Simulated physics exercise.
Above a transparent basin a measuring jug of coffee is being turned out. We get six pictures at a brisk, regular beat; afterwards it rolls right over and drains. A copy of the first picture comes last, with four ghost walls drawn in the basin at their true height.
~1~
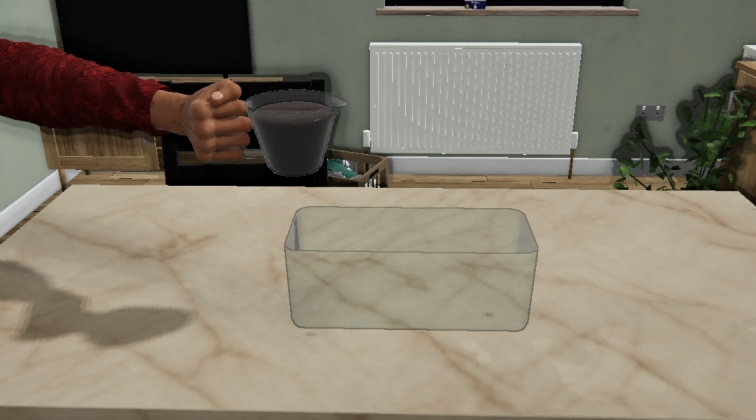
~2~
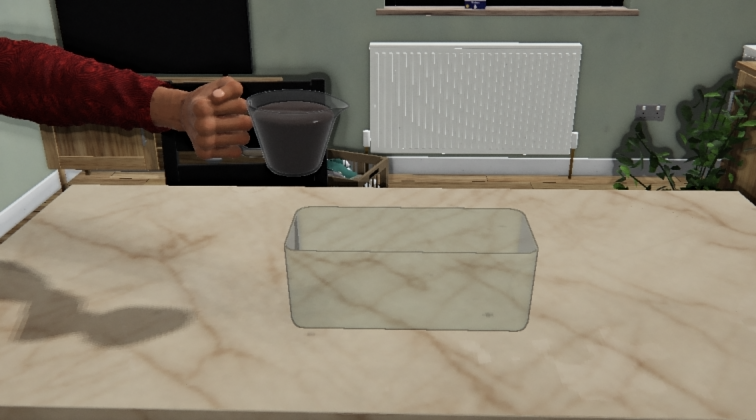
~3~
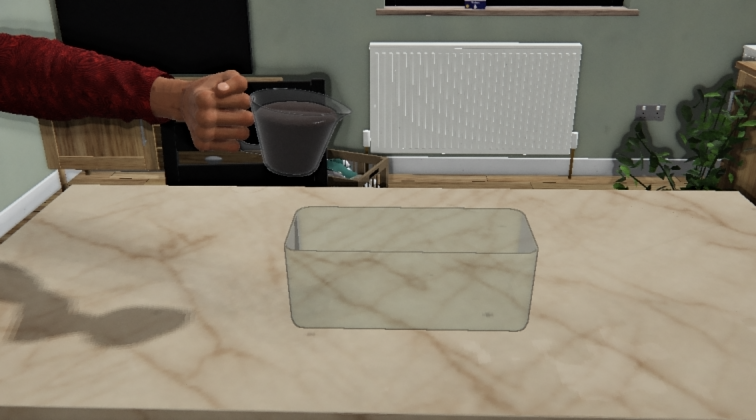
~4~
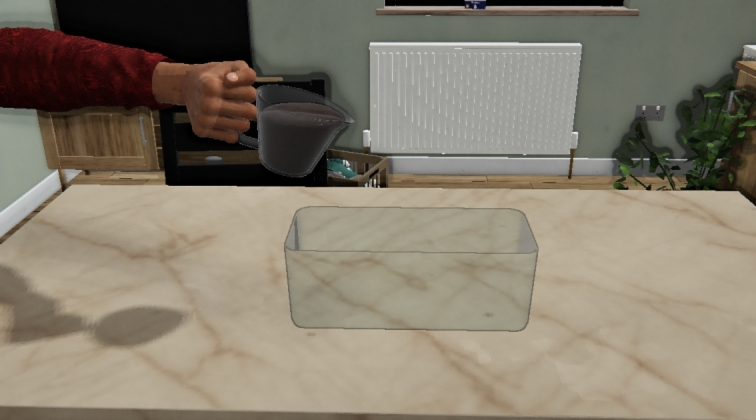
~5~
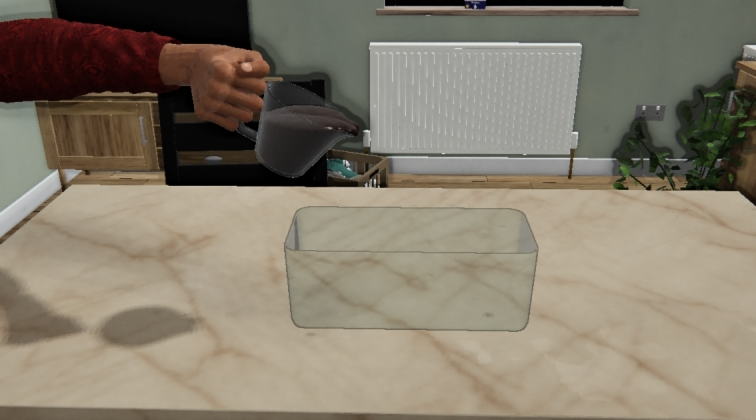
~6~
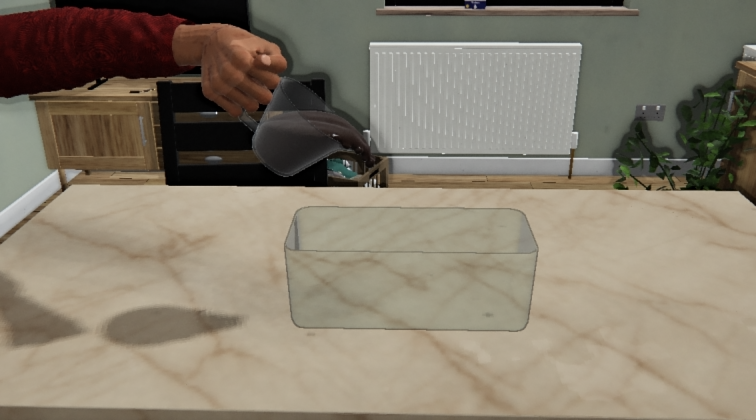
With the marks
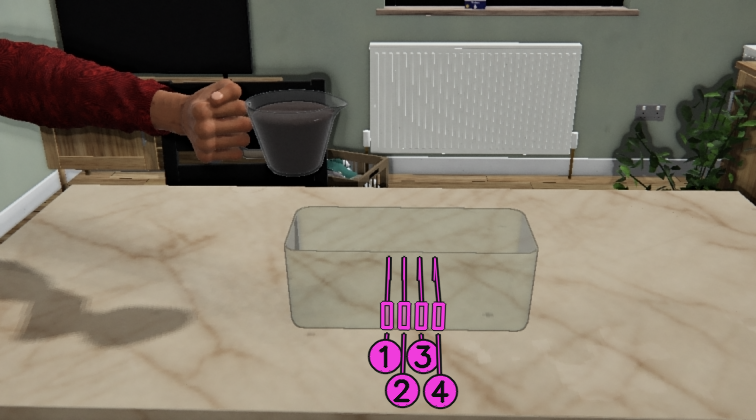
Hand in a red sleeve tilting a clear jug of dark liquid rightward above a transparent basin, liquid starting over the lip.
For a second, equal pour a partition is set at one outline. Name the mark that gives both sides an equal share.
Choose 1.
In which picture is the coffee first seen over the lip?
Picture 5.
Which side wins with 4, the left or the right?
More ends on the left.
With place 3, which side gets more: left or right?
The left one.
In magenta, 1 at (386, 334); 2 at (403, 334); 3 at (421, 334); 4 at (438, 334).
Choosing 1, about 54 % ends left of the wall and 45 % right of it.
Choosing 2, about 79 % ends left of the wall and 18 % right of it; 3 % is lost outside.
Choosing 3, about 90 % ends left of the wall and 6 % right of it; 3 % is lost outside.
Choosing 4, about 90 % ends left of the wall and 9 % right of it.
